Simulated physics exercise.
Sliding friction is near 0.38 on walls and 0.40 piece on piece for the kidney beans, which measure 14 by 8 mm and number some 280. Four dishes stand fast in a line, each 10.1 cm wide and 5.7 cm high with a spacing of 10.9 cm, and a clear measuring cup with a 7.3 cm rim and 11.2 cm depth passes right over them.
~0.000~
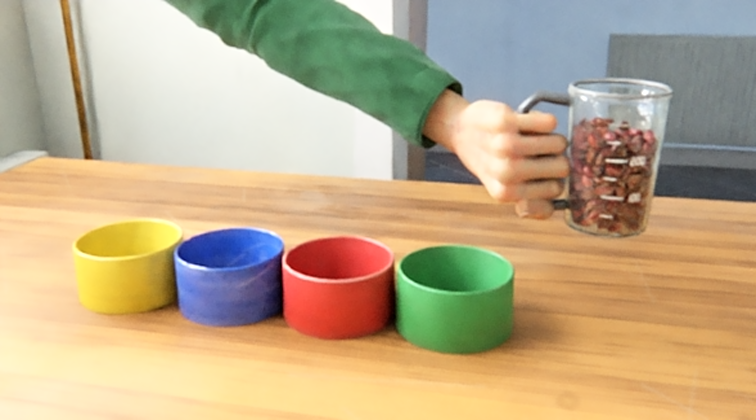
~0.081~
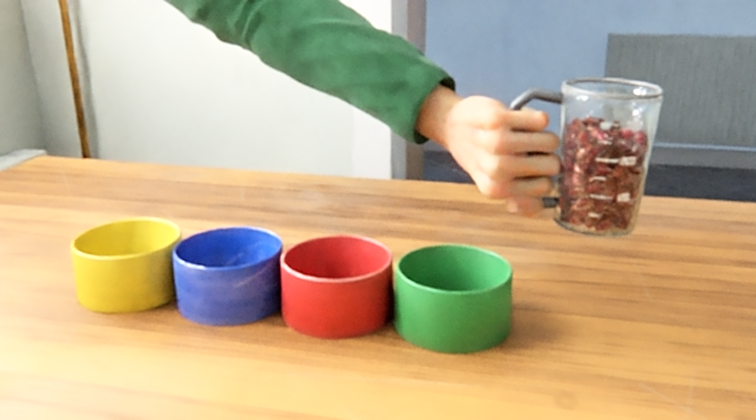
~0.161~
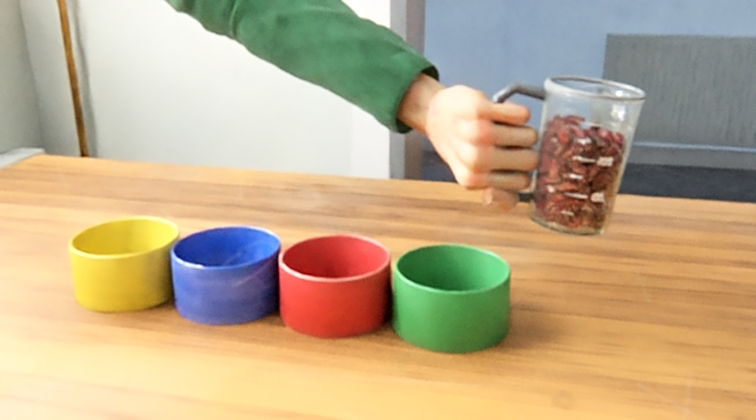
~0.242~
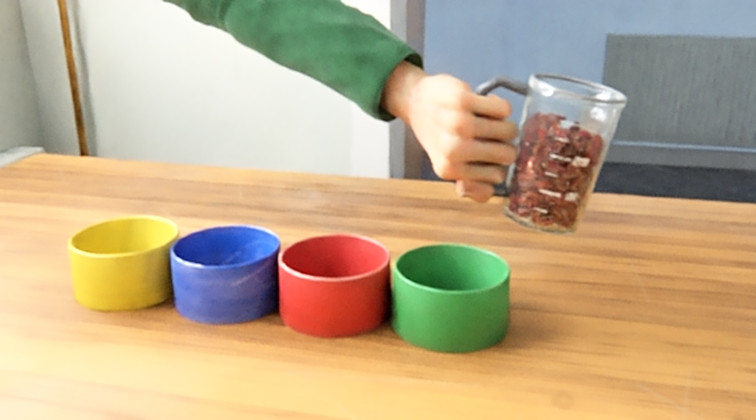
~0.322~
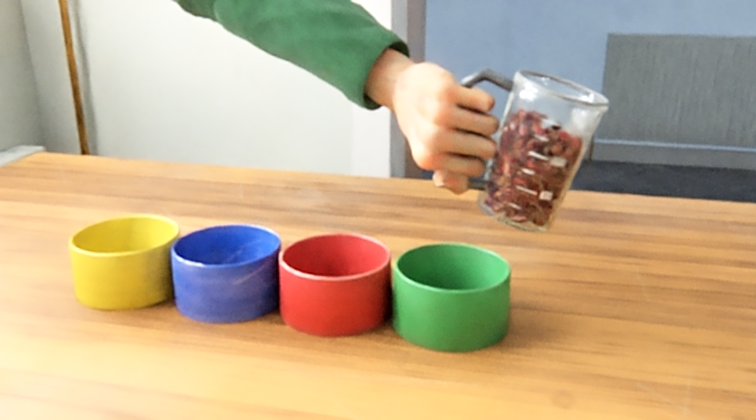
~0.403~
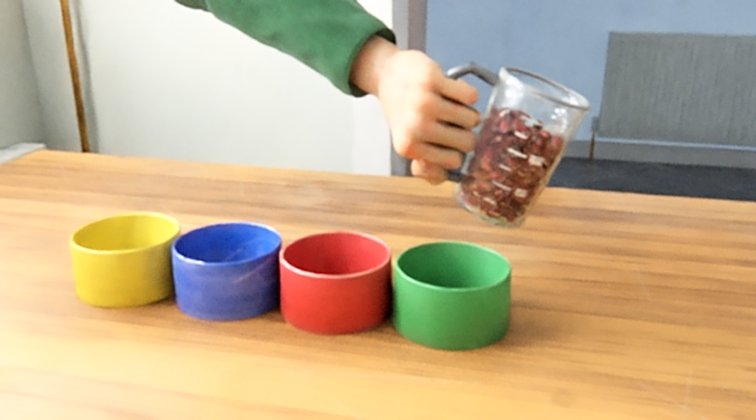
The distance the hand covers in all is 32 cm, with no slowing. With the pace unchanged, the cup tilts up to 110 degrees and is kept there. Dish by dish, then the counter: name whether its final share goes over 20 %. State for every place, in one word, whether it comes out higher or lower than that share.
Red: Higher, blue: Lower, green: Lower, yellow: Lower, counter: Lower.
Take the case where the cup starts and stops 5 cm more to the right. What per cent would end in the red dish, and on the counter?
Red: 80; counter: 10.
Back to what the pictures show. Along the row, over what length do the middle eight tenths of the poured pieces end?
6 centimetres.
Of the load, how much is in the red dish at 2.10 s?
Share at that time: Approx. 35 per cent.
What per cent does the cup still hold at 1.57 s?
100 %.
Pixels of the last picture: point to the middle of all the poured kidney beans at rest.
Near (335, 282).
After 1.10 s, tilt 62 degrees; cup holds 100 %.
After 1.57 s, tilt 91 degrees; cup holds 100 %.
After 2.10 s, tilt 110 degrees; cup holds 60 %, red 35 %.
By 3.8 s all is still; red 100 %, blue 0 %, green 0 %, yellow 0 %, counter 0 %.
